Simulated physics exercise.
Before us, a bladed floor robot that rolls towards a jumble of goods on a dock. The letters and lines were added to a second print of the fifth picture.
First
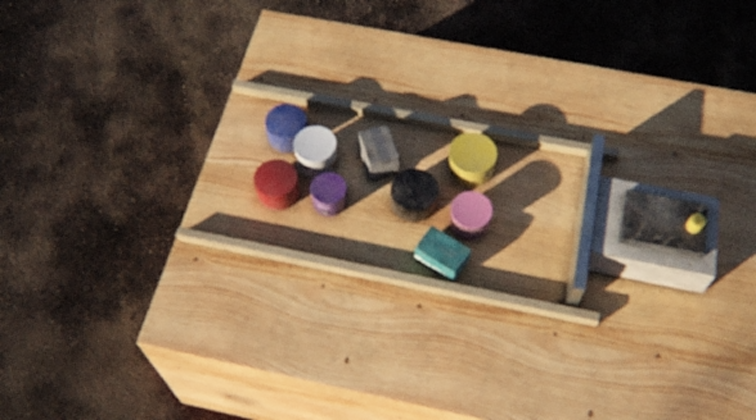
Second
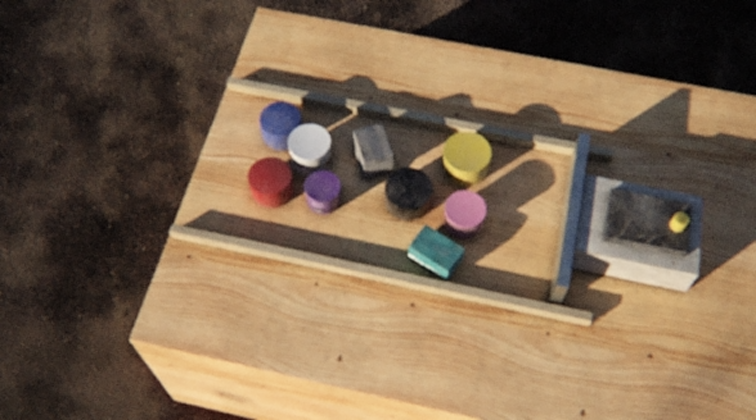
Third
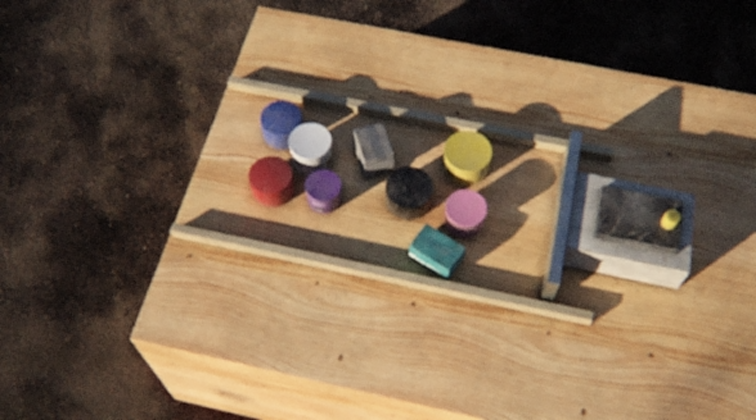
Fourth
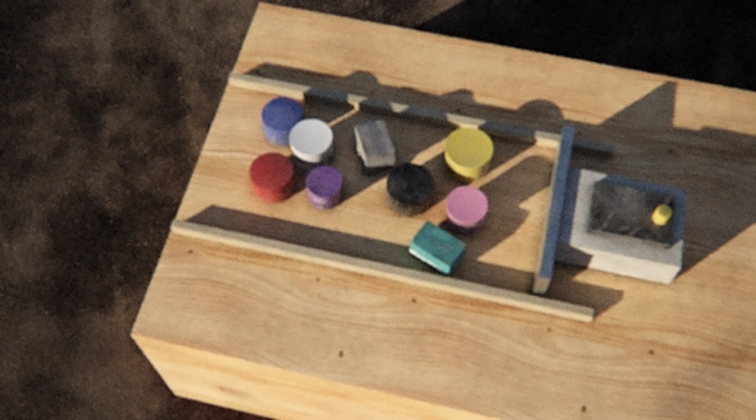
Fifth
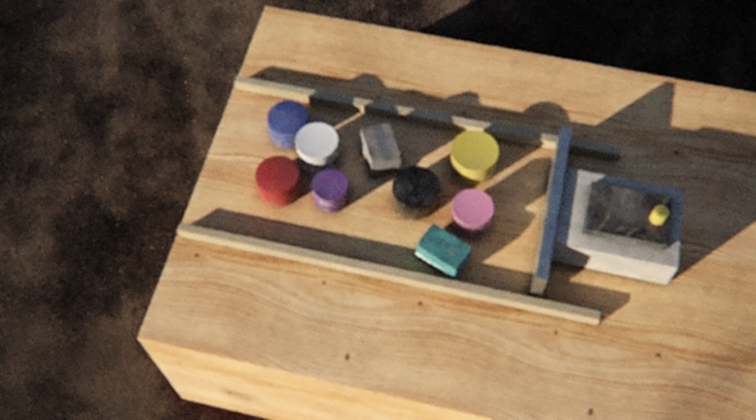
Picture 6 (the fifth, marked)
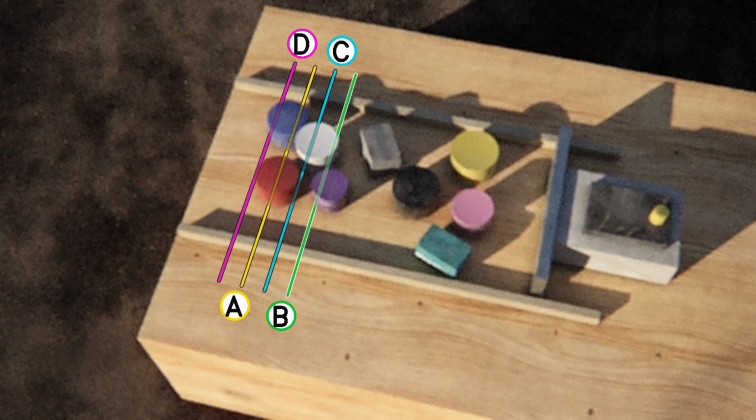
A pale boxy robot with a wide blade edging left between two rails towards colourful containers sitting still on a wooden surface.
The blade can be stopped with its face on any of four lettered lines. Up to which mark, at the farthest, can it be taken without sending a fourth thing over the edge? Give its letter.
Up to line A.
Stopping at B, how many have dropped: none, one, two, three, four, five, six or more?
In all, none.
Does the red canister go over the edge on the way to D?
Yes.
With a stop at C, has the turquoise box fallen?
No.
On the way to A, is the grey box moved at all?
Yes.
On the marked copy, A at (281, 169); B at (324, 178); C at (302, 173); D at (260, 165).
With A. Early on, robot (518, 193); turquoise box (407, 251); yellow pail (431, 150).
Further on, robot (417, 173); blue canister (266, 121); red canister (255, 193).
At the end, robot (343, 158); blue canister over the edge; white pail over the edge; two fallen.
As for the rest, B is within the limit but short; C is within the limit but short; D drops four.
